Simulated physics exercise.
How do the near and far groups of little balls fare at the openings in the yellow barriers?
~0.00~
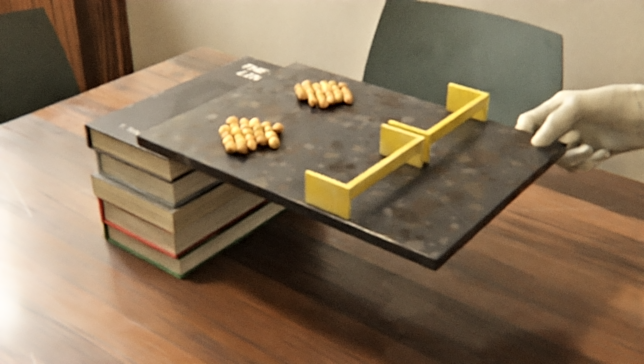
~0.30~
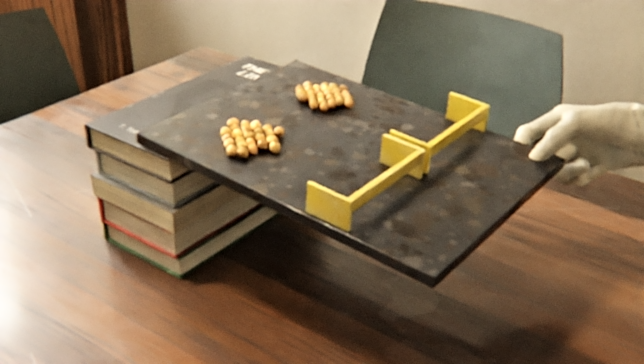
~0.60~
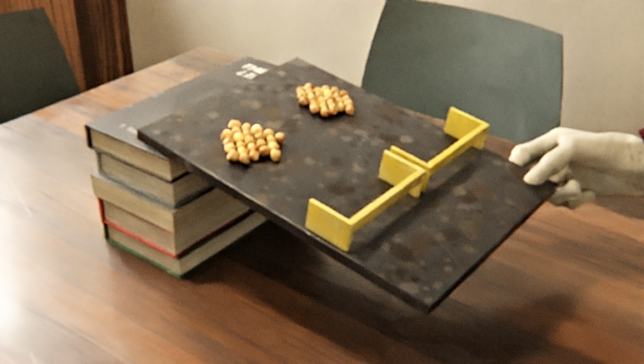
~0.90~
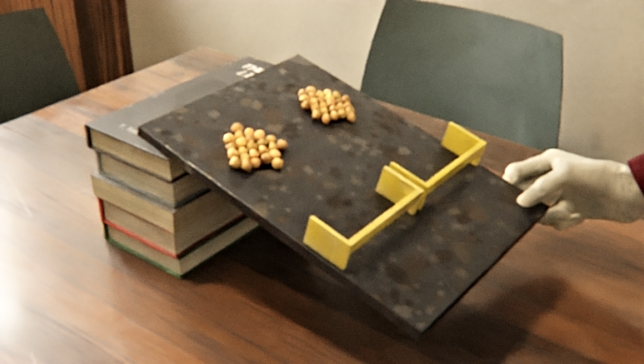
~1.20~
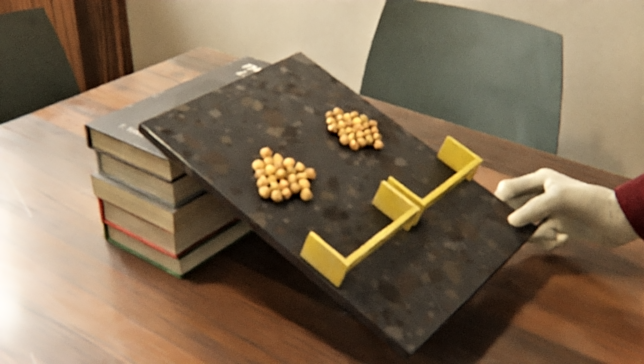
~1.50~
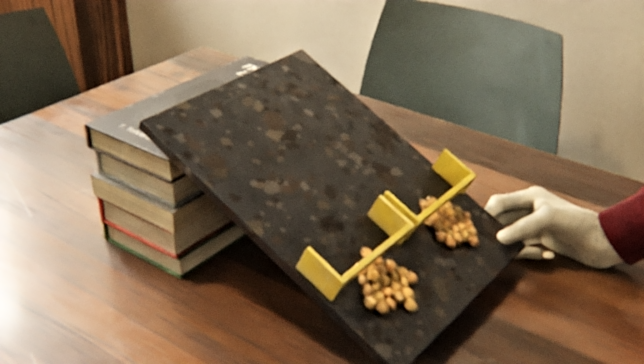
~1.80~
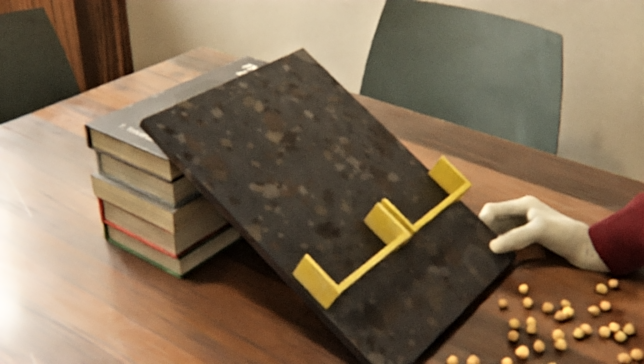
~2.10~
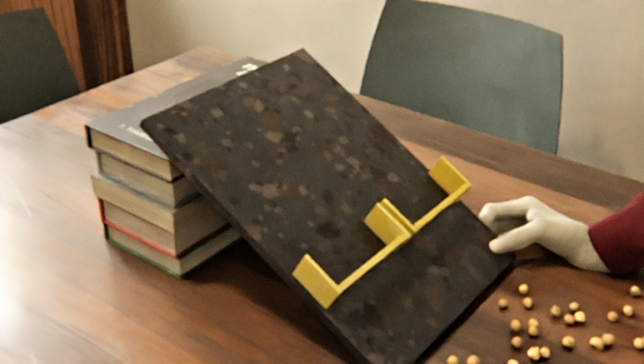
Both groups roll on past the yellow barriers, the near one as well as the far one, and none are left on the board.
